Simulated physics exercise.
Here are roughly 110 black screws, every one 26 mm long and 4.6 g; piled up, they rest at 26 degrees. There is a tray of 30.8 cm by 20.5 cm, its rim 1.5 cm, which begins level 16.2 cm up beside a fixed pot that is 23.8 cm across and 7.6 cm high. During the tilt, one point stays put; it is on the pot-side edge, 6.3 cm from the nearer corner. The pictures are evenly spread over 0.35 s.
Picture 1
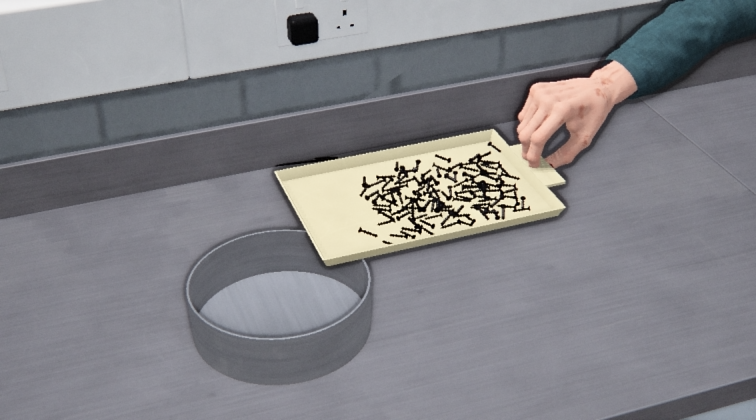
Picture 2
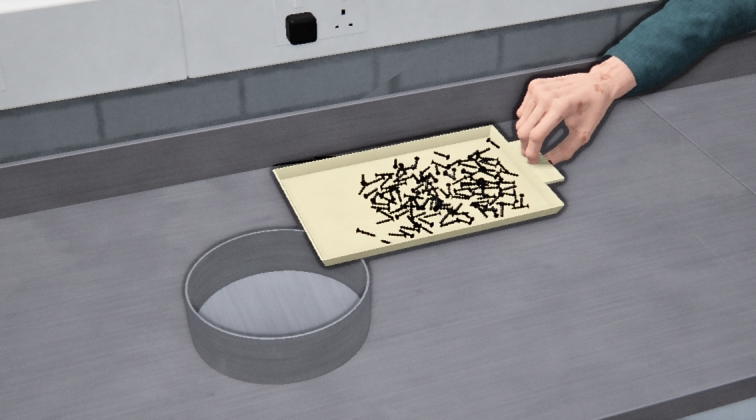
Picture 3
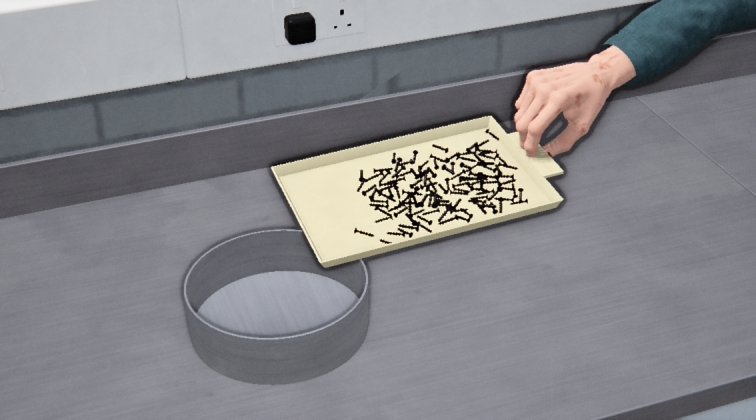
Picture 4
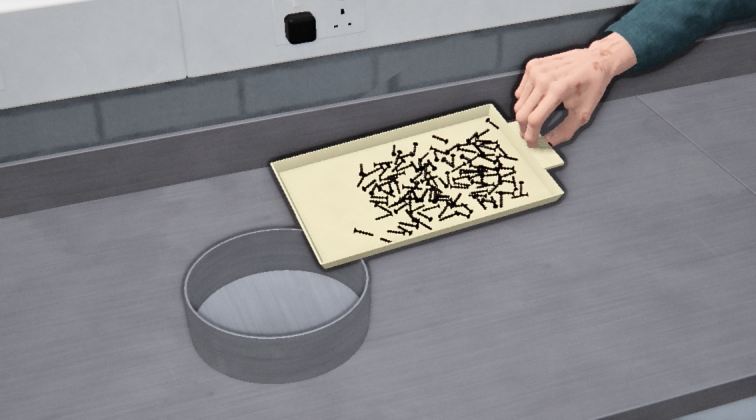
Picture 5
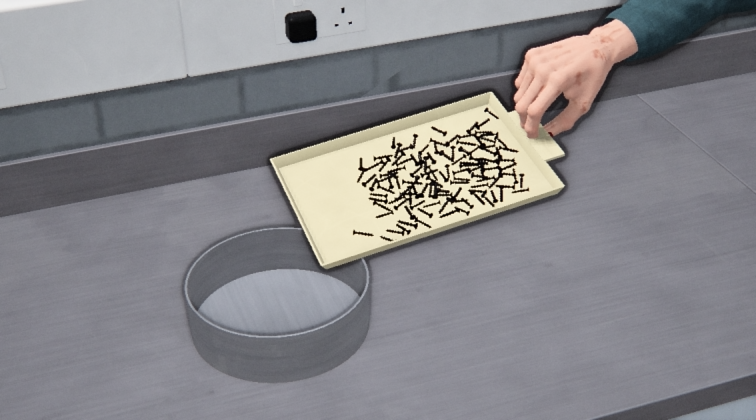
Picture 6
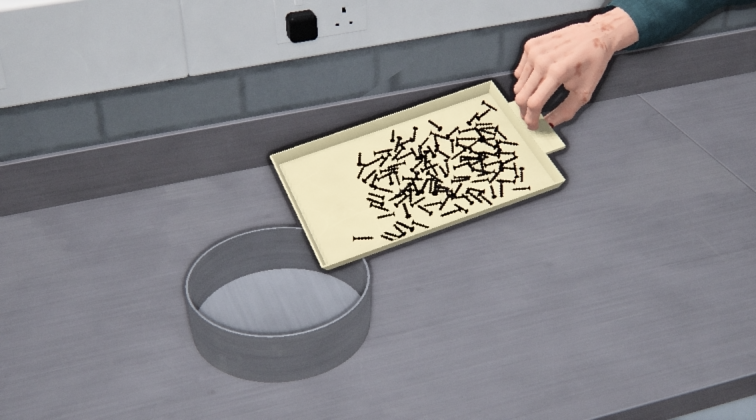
A cream tray scattered with small black screws tilted gradually, its far side and handle end rising as a hand held the handle, while the screws barely shifted beside an empty round grey pot.
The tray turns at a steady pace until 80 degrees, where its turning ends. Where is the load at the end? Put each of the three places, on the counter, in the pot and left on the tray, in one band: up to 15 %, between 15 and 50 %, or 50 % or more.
Counter: 50 % or more; pot: Between 15 and 50 %; tray: Up to 15 %.
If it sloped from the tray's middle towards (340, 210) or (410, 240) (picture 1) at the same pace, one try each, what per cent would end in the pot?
Roughly 100 % for the first direction, roughly 20 % for the second.
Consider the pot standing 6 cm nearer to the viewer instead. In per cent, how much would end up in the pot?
I'd put it at around 95 per cent.
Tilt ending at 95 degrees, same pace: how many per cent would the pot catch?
Around 40 in a hundred.
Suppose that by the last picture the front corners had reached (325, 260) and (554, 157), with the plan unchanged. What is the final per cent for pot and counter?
Pot 60 % / counter 40 %.
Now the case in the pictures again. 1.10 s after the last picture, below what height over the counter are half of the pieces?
Median height: Approx. 14 cm.
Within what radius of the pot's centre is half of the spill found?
About 16 cm from the centre.
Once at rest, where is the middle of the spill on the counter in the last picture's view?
I'd put it near (355, 382).
Then, 0.66 s after the last picture, tilt 45 degrees; the tray holds 95 %, the pot 0 %.
Then, 1.10 s after the last picture, tilt 66 degrees; the tray holds 55 %, the pot 5 %.
Then, 1.61 s after the last picture, tilt 80 degrees; the tray holds 5 %, the pot 25 %.
In the end, counter 70 %, pot 30 %, tray 0 %.
